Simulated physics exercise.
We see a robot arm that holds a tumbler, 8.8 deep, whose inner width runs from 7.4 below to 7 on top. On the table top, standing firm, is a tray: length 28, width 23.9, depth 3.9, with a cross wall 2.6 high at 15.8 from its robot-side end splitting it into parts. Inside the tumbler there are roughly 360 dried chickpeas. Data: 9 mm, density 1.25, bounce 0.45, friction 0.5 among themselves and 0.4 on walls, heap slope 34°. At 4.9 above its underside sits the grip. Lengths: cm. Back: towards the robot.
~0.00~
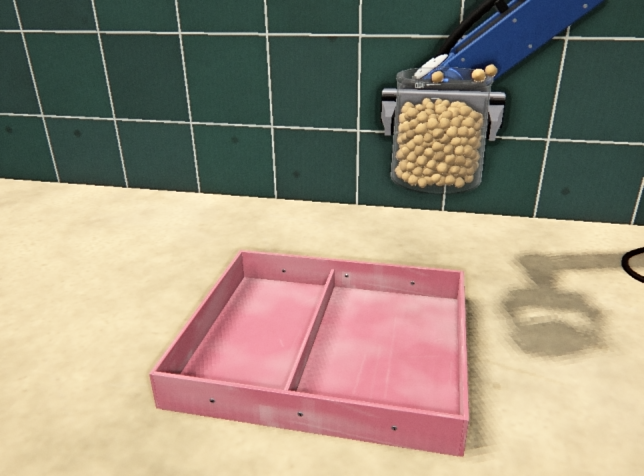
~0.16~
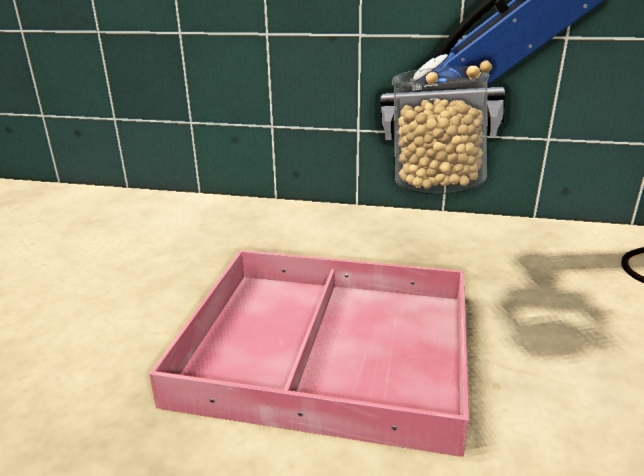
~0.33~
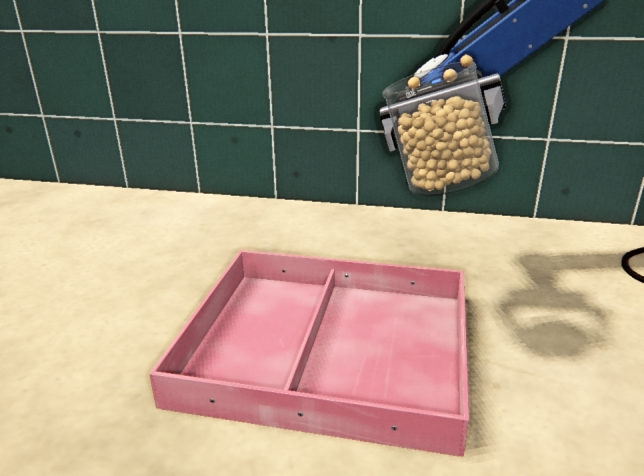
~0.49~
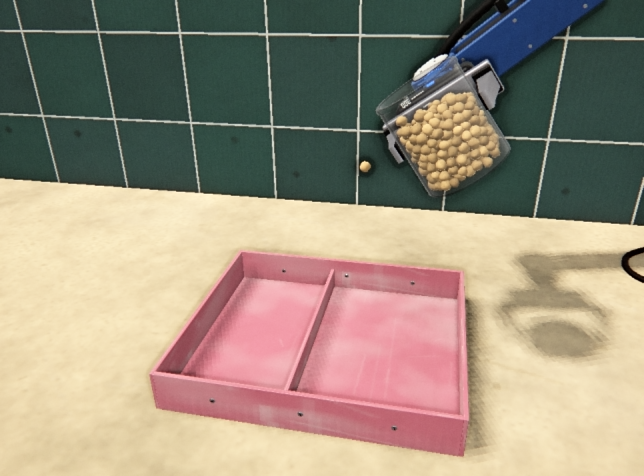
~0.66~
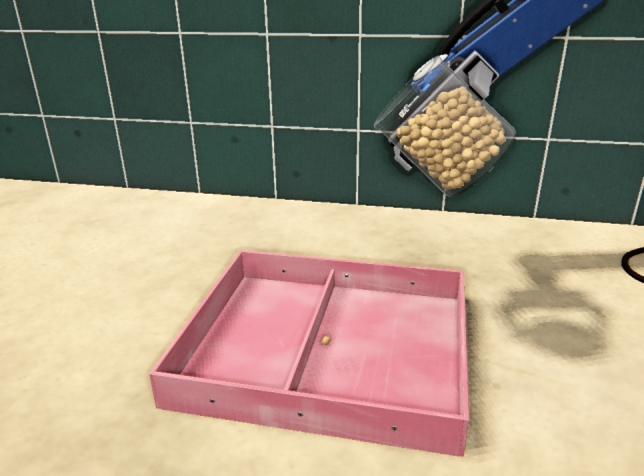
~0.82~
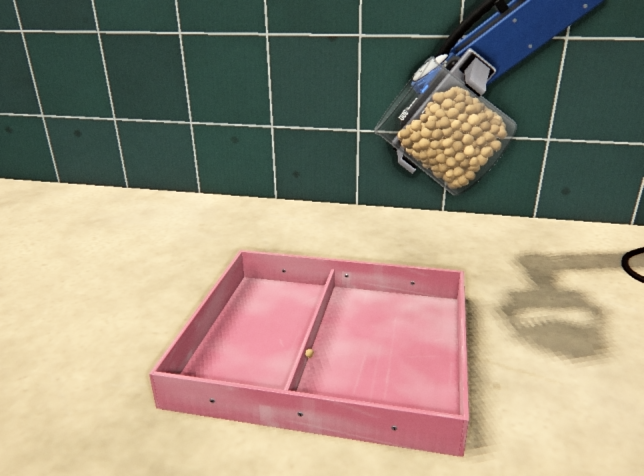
Above a pink divided tray, a blue robot arm tilts a clear tumbler, dropping one chickpea inside.
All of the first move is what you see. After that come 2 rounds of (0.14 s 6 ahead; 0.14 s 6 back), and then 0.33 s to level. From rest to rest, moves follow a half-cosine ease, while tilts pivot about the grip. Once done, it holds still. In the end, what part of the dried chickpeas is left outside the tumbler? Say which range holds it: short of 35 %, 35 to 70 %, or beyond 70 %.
The range short of 35 % holds it.
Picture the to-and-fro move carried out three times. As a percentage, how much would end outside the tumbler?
In that case, some 25 per cent.
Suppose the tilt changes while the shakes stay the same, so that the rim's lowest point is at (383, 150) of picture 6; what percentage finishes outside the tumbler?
It comes out near 70 percent.
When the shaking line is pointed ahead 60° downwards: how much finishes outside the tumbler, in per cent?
I'd reckon around 0 per cent.
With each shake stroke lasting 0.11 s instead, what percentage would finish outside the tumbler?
That gives about 35 percent.
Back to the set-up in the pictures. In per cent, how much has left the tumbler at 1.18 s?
Roughly 15 percent up to then.
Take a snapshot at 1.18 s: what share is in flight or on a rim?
Reading at that time: Some 14 per cent.
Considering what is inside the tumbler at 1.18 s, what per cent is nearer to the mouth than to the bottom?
25 %.
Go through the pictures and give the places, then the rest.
Tumbler middle at (439, 131), level; upper third of the load around (441, 120), from x 400 to 490, top at y 70; 360 in the tumbler, in the first frame.
Tumbler middle at (440, 131), tilted 5° forward; upper third of the load around (443, 120), from x 405 to 485, top at y 65, in the second frame.
Tumbler middle at (441, 130), tilted 19° forward; upper third of the load around (447, 120), from x 405 to 485, top at y 60, in the third frame.
Tumbler middle at (443, 130), tilted 35° forward; upper third of the load around (452, 119), from x 365 to 495, top at y 100; 359 in the tumbler, 1 in flight or on a rim, in the fourth frame.
Tumbler middle at (444, 129), tilted 49° forward; upper third of the load around (455, 117), from x 325 to 500, top at y 90; 359 in the tumbler, 1 in the robot-side part, in the fifth frame.
Tumbler middle at (444, 128), tilted 54° forward; upper third of the load around (456, 115), from x 310 to 500, top at y 95; 359 in the tumbler, 1 in the robot-side part, in the sixth frame.
By 1.18 s, tilted 54° forward, highest piece 27 above the table; 309 in the tumbler, 1 in the robot-side part, 50 in flight or on a rim.
By 1.53 s, tilted 30° forward, highest piece 27 above the table; 278 in the tumbler, 52 in the robot-side part, 26 in the far-side part, 3 on the table or floor, 1 in flight or on a rim.
By 1.91 s, level, highest piece 28 above the table; 278 in the tumbler, 51 in the robot-side part, 28 in the far-side part, 3 on the table or floor.
By 2.96 s, level, highest piece 28 above the table; 278 in the tumbler, 51 in the robot-side part, 28 in the far-side part, 3 on the table or floor.
Final count, 278 in the tumbler, 51 in the robot-side part, 28 in the far-side part, 3 on the table or floor. That is 23 % outside the tumbler.
